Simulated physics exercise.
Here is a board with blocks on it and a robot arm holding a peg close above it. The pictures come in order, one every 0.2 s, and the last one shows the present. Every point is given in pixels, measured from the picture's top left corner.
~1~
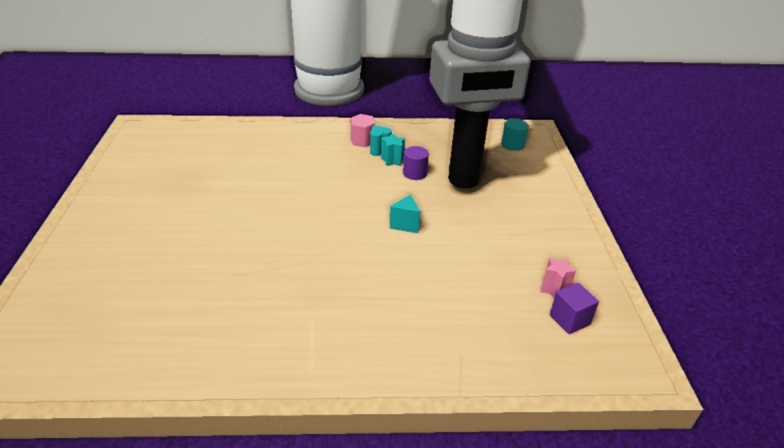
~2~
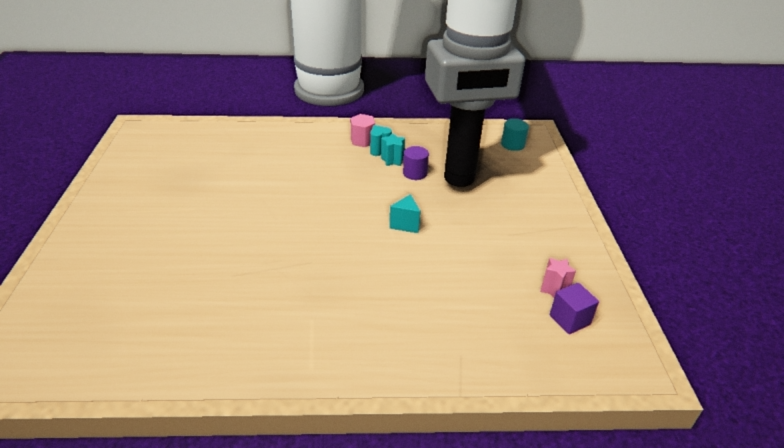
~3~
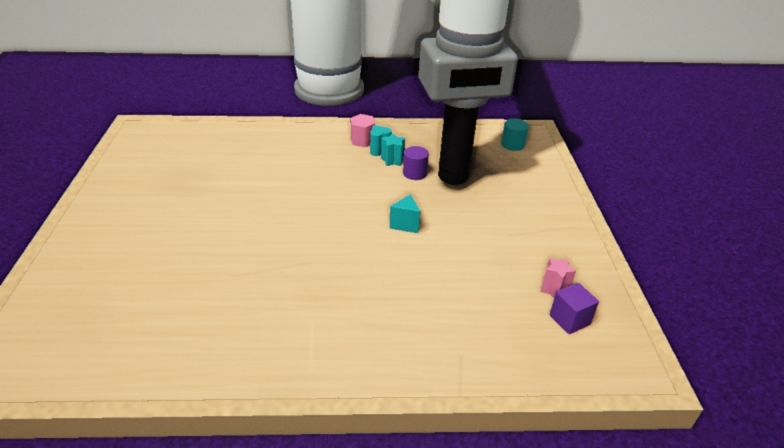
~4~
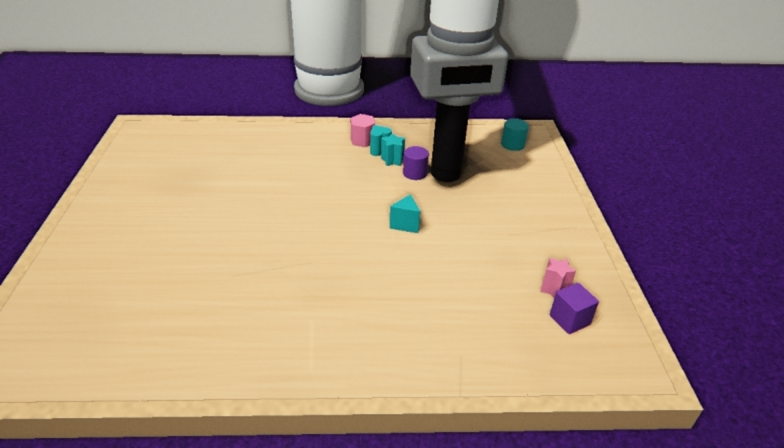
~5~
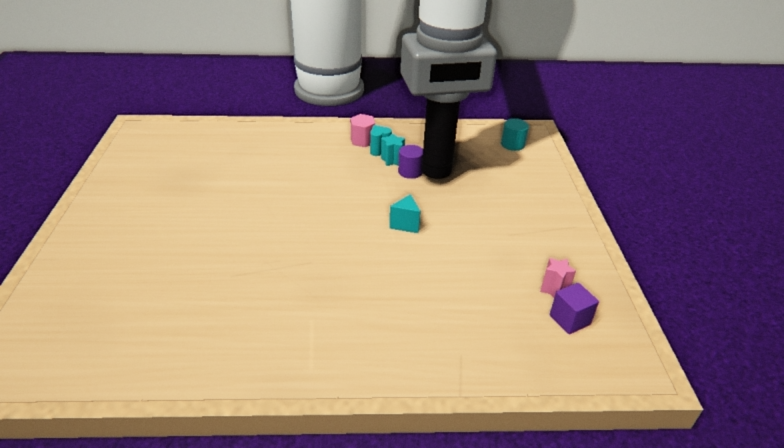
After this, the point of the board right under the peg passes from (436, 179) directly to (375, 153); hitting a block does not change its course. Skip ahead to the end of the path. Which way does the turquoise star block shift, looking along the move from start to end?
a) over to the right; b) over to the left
My answer is option b.
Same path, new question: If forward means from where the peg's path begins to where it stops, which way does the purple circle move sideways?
The shift is to the left of that direction.
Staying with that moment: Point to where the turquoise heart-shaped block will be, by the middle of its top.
Expect it around (374, 122).
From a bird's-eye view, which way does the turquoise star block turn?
Its rotation is clockwise.
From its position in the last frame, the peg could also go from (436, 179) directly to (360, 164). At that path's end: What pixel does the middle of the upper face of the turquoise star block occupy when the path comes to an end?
At pixel (357, 130).
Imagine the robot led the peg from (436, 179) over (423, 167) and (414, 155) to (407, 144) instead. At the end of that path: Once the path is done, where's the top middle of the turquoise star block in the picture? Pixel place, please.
Close to (377, 137).
The first path, step by step. One third of the way, peg (415, 162); turquoise heart-shaped block (378, 127), turned 30° clockwise; turquoise star block (377, 137), turned 40° clockwise; purple circle (388, 147).
Two thirds of the way, peg (394, 153); turquoise heart-shaped block (378, 127), turned 35° clockwise; turquoise star block (366, 135), turned 65° clockwise; purple circle (370, 146).
At the end, peg (375, 146); pink hexagonal block (357, 116), turned 15° anticlockwise; turquoise heart-shaped block (374, 122), turned 25° clockwise; turquoise star block (352, 131), turned 65° clockwise; purple circle (364, 145).
